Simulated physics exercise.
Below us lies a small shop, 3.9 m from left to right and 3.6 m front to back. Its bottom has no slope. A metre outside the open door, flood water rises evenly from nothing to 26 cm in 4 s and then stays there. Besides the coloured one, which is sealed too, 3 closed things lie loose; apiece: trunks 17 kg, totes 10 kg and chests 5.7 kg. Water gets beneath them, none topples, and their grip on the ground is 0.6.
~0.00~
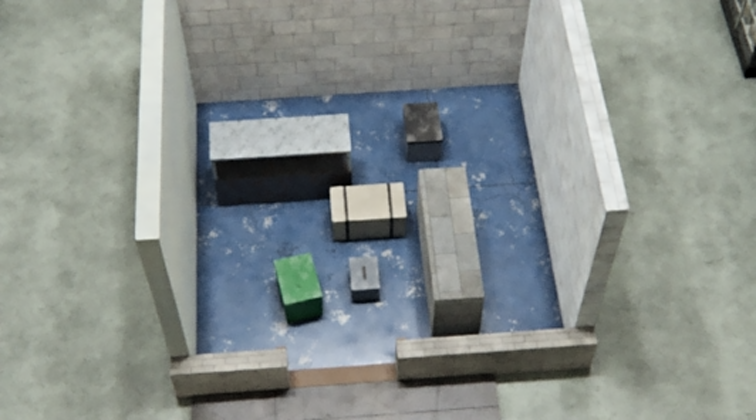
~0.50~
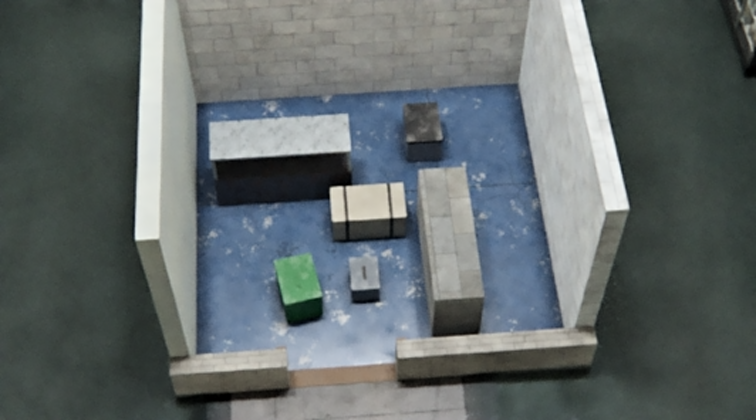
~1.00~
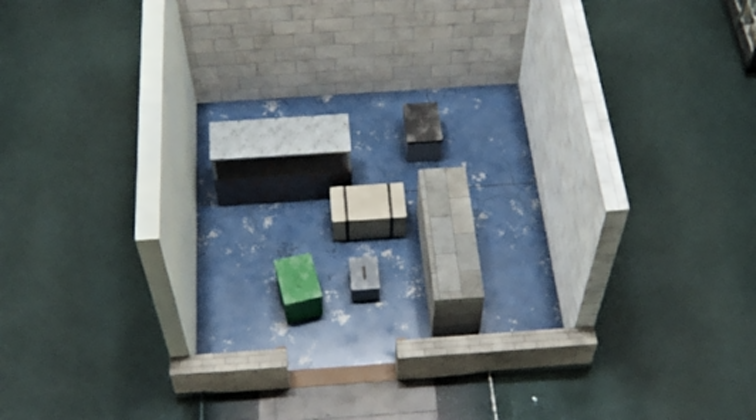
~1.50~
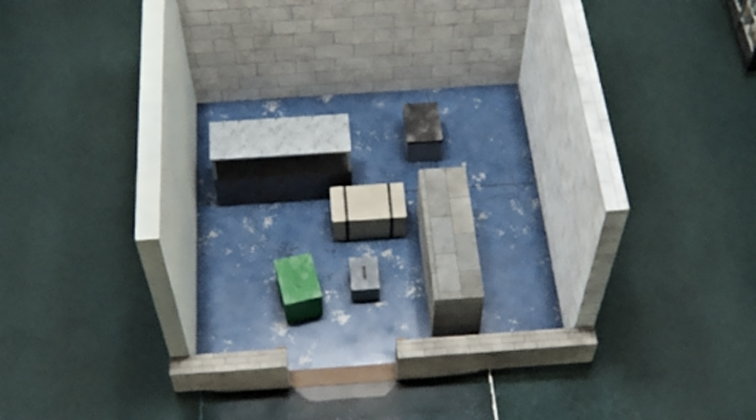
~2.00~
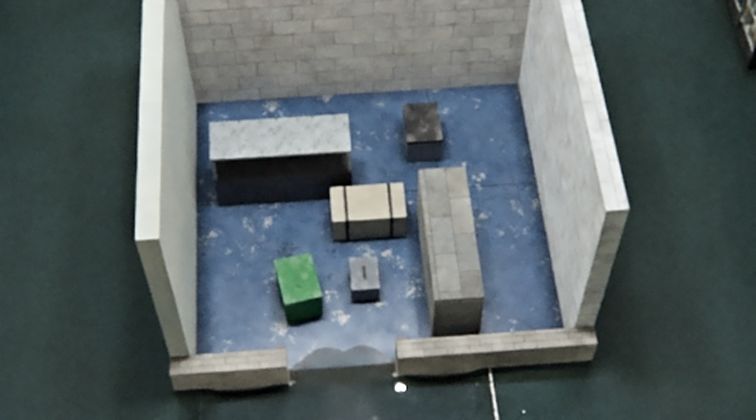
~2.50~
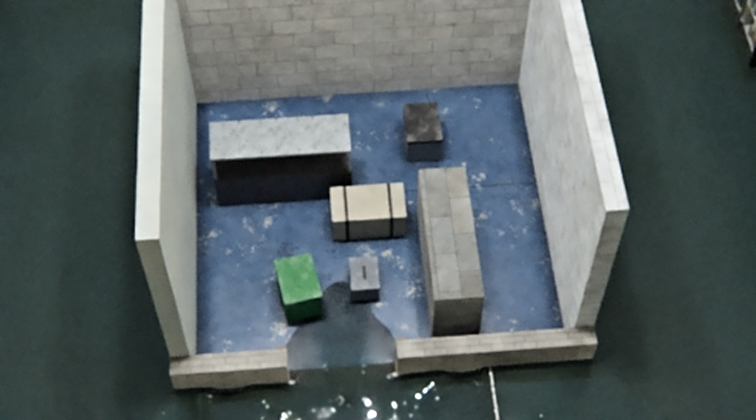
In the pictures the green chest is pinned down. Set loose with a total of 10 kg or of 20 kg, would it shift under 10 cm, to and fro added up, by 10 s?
For it, neither weight holds it.
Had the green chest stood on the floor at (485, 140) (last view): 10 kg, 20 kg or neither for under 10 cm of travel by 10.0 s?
Neither is enough.
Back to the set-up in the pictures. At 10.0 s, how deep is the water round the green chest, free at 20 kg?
About 15 cm.
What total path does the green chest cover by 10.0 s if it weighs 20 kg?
Some 140 cm in all.
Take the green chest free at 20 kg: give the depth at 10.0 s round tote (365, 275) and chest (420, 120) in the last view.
Roughly 16 and 5 cm.
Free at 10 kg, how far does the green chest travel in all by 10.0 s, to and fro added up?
Some 350 cm in all.
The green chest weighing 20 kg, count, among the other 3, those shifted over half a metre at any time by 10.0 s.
2 of them.
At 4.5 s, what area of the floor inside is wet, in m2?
Roughly 5.0 m2.
After 3.5 s the green chest would be 30 cm from its start with 10 kg and 3 cm from its start with 20 kg; 5 cm of water round it then.
After 4.5 s the green chest would be 104 cm from its start with 10 kg and 36 cm from its start with 20 kg; 5 cm of water round it then.
After 7.0 s the green chest would be 112 cm from its start with 10 kg and 106 cm from its start with 20 kg; 18 cm of water round it then.
After 10.0 s the green chest would be 14 cm from its start with 10 kg and 133 cm from its start with 20 kg; 15 cm of water round it then.
